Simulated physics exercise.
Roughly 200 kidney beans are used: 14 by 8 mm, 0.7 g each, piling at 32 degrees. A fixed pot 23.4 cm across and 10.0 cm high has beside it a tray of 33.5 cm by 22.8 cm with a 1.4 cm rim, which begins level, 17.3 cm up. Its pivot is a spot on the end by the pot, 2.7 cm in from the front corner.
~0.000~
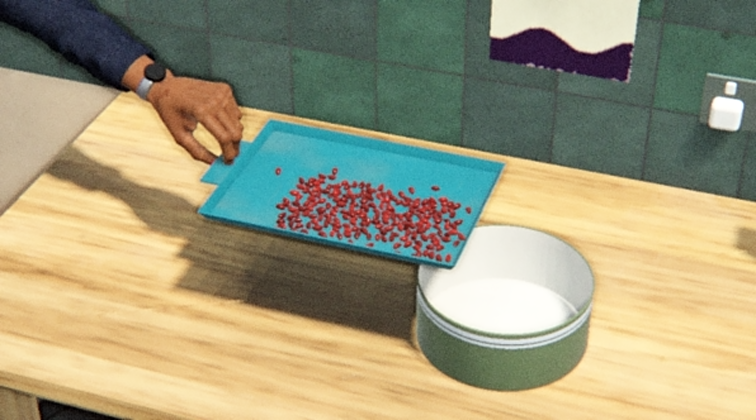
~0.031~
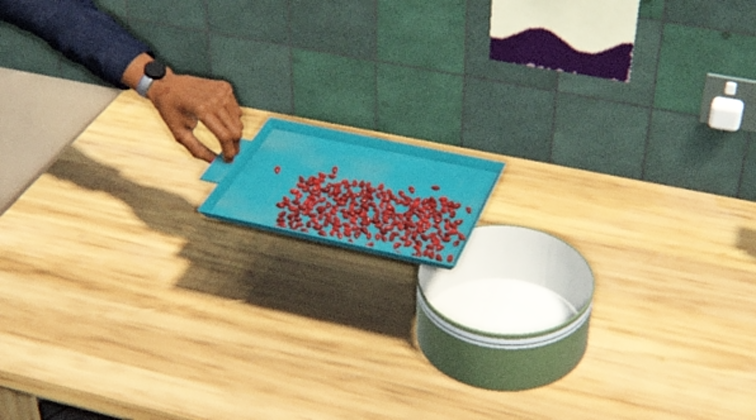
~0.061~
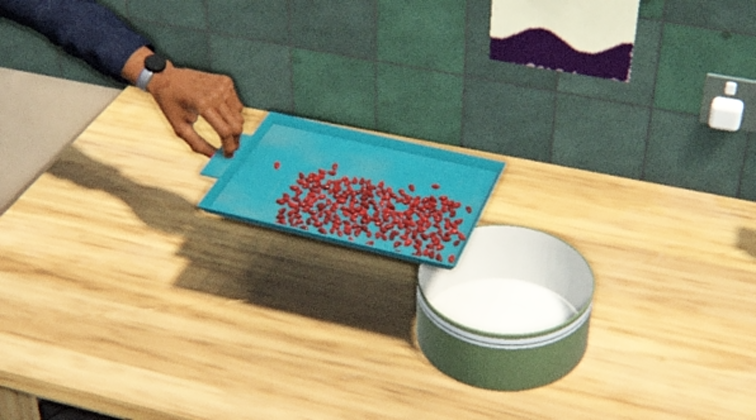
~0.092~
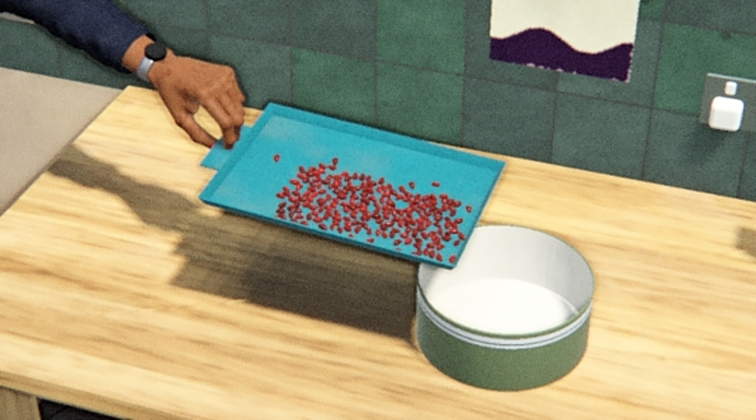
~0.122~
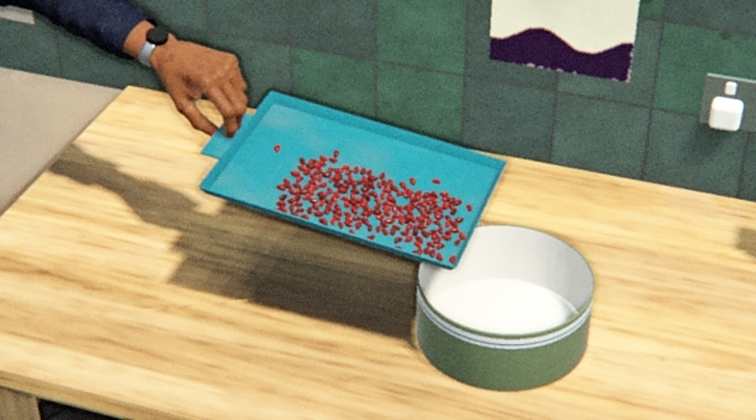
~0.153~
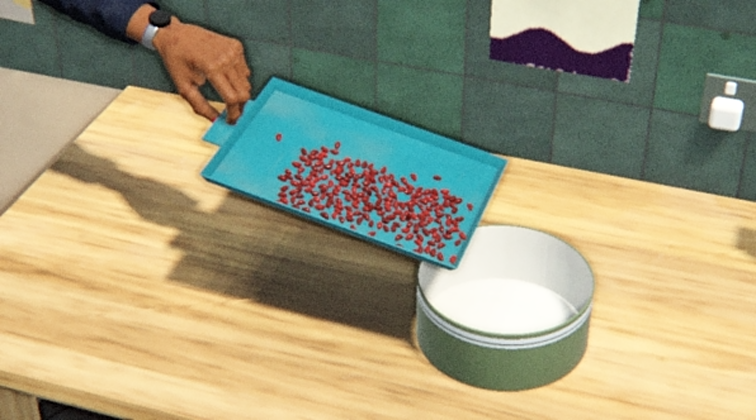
At first, a hand holds a level blue tray scattered with small red beans above a wooden counter, its far end by the rim of a round green pot. Then the hand slowly raises the left end, tilting the tray slightly down toward the pot, while the beans stay in nearly the same spread.
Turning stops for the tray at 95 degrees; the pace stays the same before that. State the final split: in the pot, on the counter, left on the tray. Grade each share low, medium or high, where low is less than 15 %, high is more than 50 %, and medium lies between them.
Shares - pot: High, counter: Medium, tray: Low.
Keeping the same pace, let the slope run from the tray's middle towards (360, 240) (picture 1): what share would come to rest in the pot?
Estimate: Near 5 per cent.
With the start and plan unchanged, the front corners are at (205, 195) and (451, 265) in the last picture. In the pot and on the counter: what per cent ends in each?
You'd end with pot at 5 and counter at 95.
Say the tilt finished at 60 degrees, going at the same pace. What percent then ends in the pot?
In that case, near 70 percent.
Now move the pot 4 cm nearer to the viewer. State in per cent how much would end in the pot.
95 per cent.
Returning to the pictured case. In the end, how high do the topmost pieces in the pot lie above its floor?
2.5 cm.
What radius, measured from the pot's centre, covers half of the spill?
I'd say close to 28 centimetres.
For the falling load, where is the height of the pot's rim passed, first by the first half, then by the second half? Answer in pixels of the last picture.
The first half passes near (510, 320) and the second half near (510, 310).
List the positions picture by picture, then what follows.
Tray tilt 0 degrees, front corners at (206, 209) and (451, 261); middle of the pieces at (376, 217); pot at (506, 276), in the first picture.
Tray tilt 0 degrees, front corners at (206, 208) and (451, 261); middle of the pieces at (376, 216), in the second picture.
Tray tilt 2 degrees, front corners at (206, 203) and (451, 261); middle of the pieces at (376, 215), in the third picture.
Tray tilt 4 degrees, front corners at (206, 195) and (452, 261), lowest corner right front; middle of the pieces at (377, 211), in the fourth picture.
Tray tilt 7 degrees, front corners at (206, 185) and (452, 262), lowest corner right front; middle of the pieces at (377, 207), in the fifth picture.
Tray tilt 11 degrees, front corners at (208, 173) and (453, 262), lowest corner right front; middle of the pieces at (379, 203); pot at (506, 276). Its pace works out near 120 degrees a second, in the sixth picture.
After 0.50 s, tilt 52 degrees; the tray holds 100 %, the pot 0 %.
After 0.73 s, tilt 79 degrees; the tray holds 20 %, the pot 35 %.
After 1.08 s, tilt 95 degrees; the tray holds 0 %, the pot 75 %.
In the end, at 2.1 s, pot 75 %, counter 25 %, tray 0 %.
